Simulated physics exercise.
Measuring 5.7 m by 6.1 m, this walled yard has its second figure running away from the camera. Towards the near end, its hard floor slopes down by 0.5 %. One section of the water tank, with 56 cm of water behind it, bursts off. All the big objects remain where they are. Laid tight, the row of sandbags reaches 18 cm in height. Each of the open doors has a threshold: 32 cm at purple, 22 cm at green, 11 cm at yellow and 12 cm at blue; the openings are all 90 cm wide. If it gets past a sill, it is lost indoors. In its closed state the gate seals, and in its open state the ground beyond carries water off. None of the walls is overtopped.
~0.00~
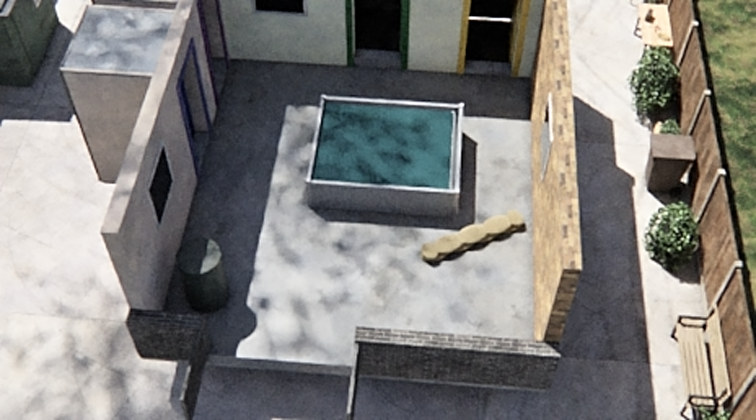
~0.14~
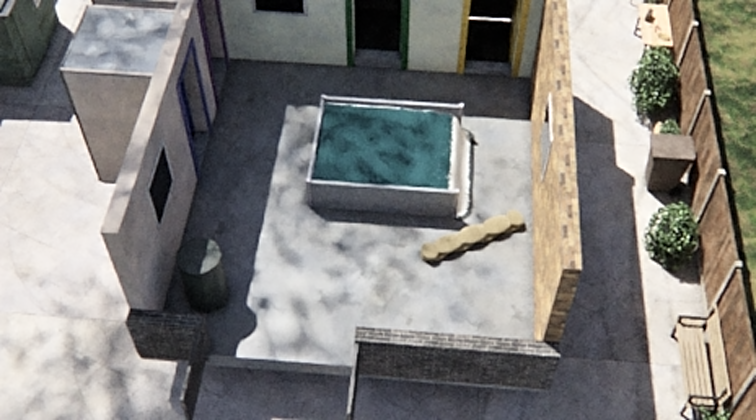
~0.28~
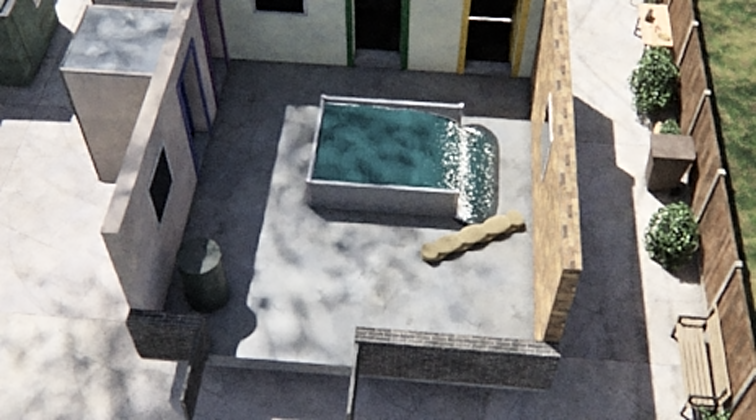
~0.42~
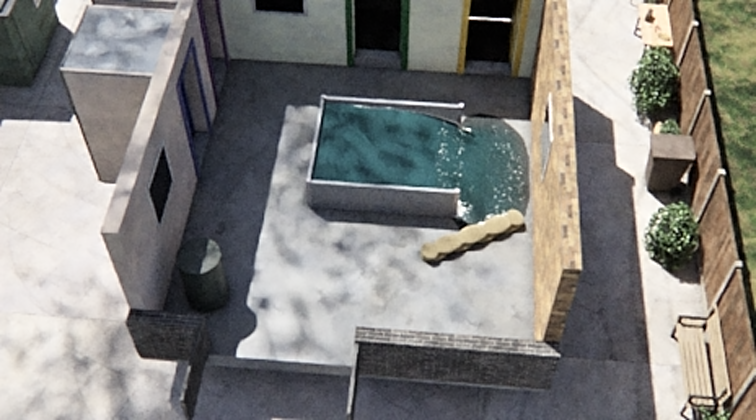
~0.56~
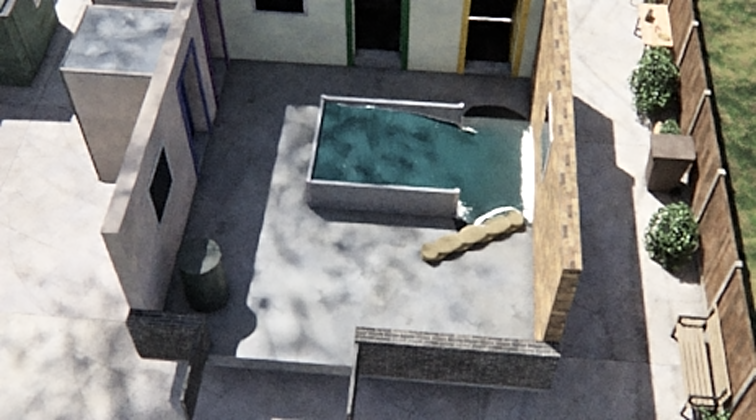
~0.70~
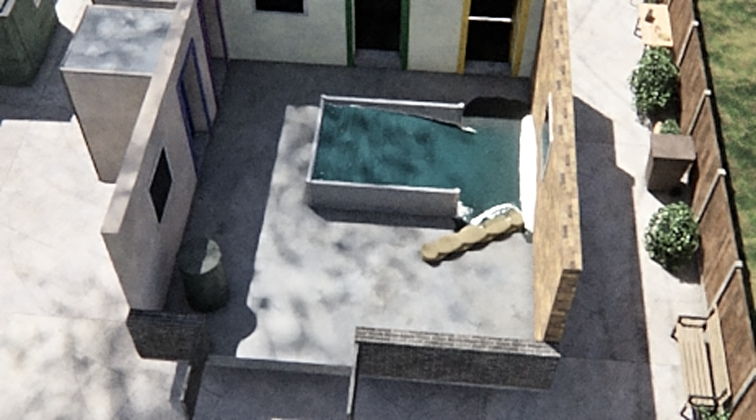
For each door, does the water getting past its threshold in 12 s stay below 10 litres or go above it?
At the end, at the purple door the limit will not be outstripped. At the green door the limit will not be outstripped. At the yellow door the limit will be outstripped. At the blue door the limit will not be outstripped.
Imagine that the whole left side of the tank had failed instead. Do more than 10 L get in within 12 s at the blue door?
Note: Blue door, beyond the mark.
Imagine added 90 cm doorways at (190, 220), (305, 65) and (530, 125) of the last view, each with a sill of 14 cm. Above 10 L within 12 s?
Door 1: Lower; door 2: Lower; door 3: Higher.
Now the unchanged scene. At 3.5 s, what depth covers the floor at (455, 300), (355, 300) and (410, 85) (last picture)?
Spot by spot: Some 3, 1, then 7 cm.
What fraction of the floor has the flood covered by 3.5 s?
I'd say around 60 %.
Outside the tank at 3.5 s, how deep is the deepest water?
Some 27 cm deep.
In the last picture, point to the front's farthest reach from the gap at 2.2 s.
Somewhere about (528, 365).
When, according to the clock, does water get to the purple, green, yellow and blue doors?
Purple = 4.0 s, green = 2.4 s, yellow = 1.5 s, blue = 5.0 s.
After 1.4 s water covers 15 % of the floor and is deepest (44 cm) near (526, 212); purple door not reached, green door not reached, yellow door not reached, blue door not reached.
After 2.2 s water covers 30 % of the floor and is deepest (39 cm) near (525, 82); purple door not reached, green door not reached, yellow door 27 cm at the sill, 23 L in, blue door not reached.
After 3.5 s water covers 60 % of the floor and is deepest (27 cm) near (525, 82); purple door not reached, green door 6 cm at the sill, 0 L in, yellow door 26 cm at the sill, 150 L in, blue door not reached.
After 7.0 s water covers 90 % of the floor and is deepest (13 cm) near (221, 97); purple door 12 cm at the sill, 0 L in, green door 5 cm at the sill, 0 L in, yellow door 9 cm at the sill, 227 L in, blue door 6 cm at the sill, 0 L in.
After 12.0 s water covers 90 % of the floor and is deepest (10 cm) near (157, 336); purple door 6 cm at the sill, 0 L in, green door 5 cm at the sill, 0 L in, yellow door 7 cm at the sill, 227 L in, blue door 5 cm at the sill, 0 L in.
